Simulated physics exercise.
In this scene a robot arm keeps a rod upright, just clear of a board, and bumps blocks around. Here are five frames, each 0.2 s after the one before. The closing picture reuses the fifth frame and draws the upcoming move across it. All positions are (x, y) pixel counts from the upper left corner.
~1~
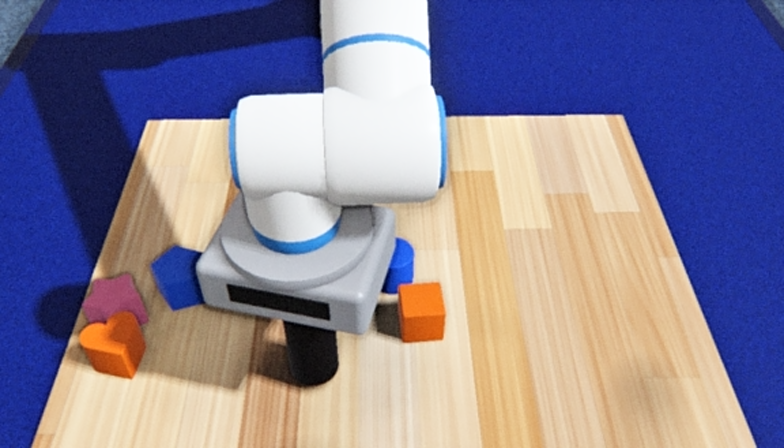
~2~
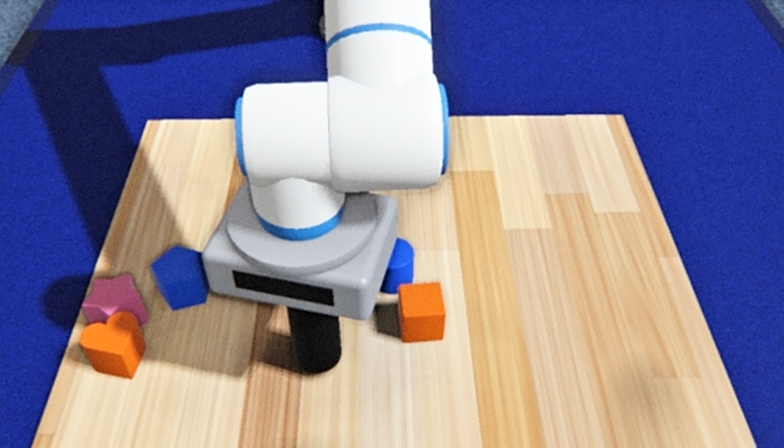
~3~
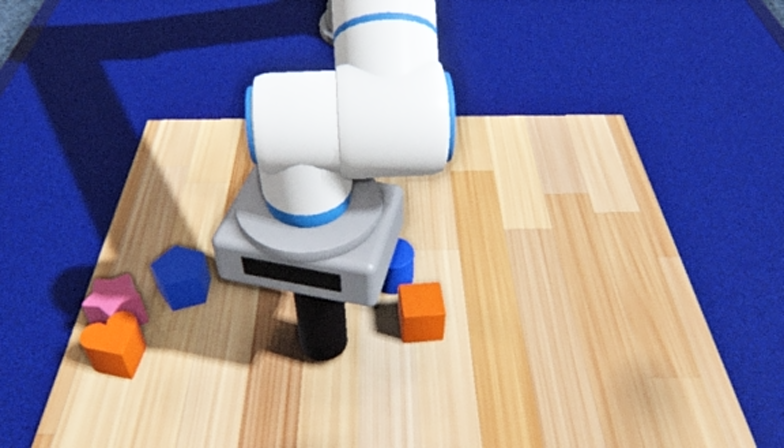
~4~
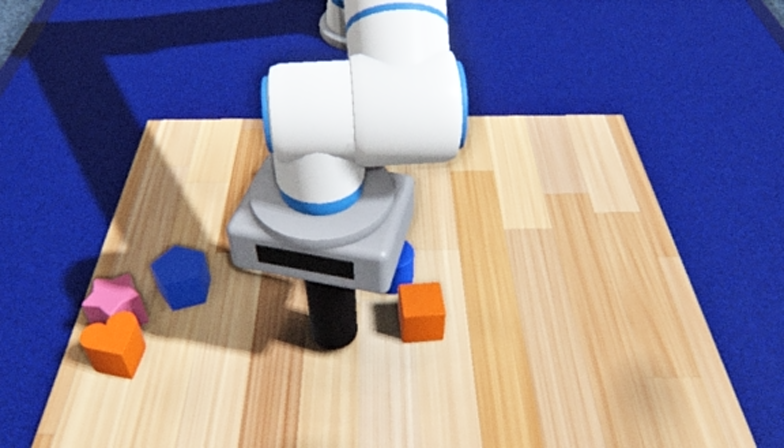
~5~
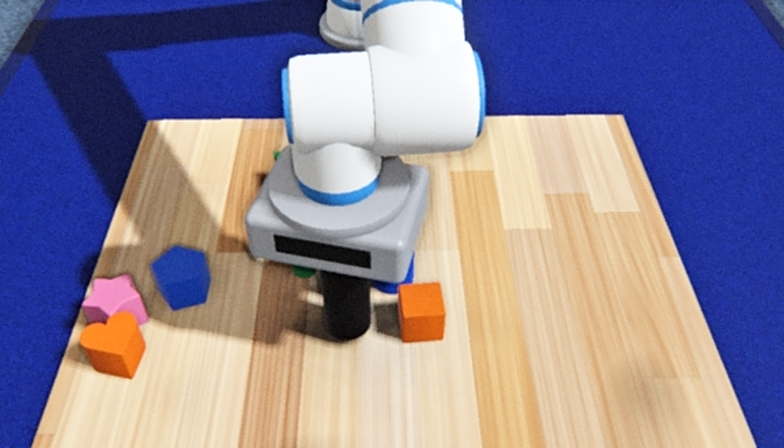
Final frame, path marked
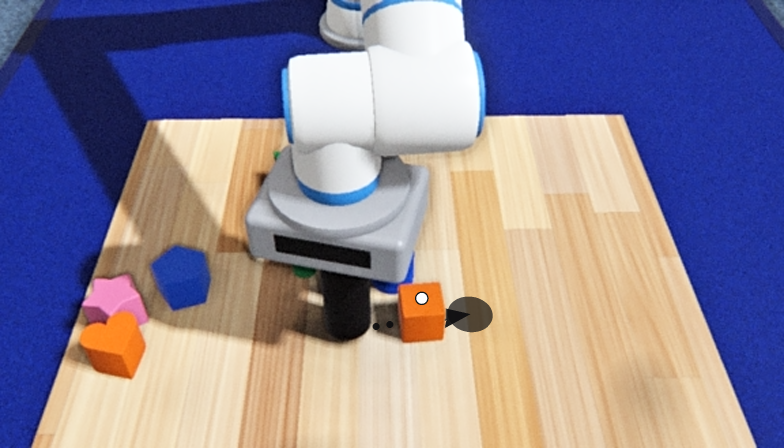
White robot arm with a black rod moving slightly right and away over a wooden board, the coloured blocks around it staying still.
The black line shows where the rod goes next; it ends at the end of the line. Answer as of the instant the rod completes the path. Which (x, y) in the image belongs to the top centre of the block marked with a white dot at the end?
At the end it should sit near (519, 294).
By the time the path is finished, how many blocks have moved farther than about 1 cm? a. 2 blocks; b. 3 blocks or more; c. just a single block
Letter c.
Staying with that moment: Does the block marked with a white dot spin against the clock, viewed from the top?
No - that is not the case.
Path on the board, from (349, 331) directly to (470, 314); the dot is on the orange square block.
One third of the way, rod (390, 316); orange square block (435, 298).
Two thirds of the way, rod (432, 311); orange square block (478, 296), turned 15° clockwise.
At the end, rod (471, 306); blue disc in place; orange square block (519, 294), turned 25° clockwise.
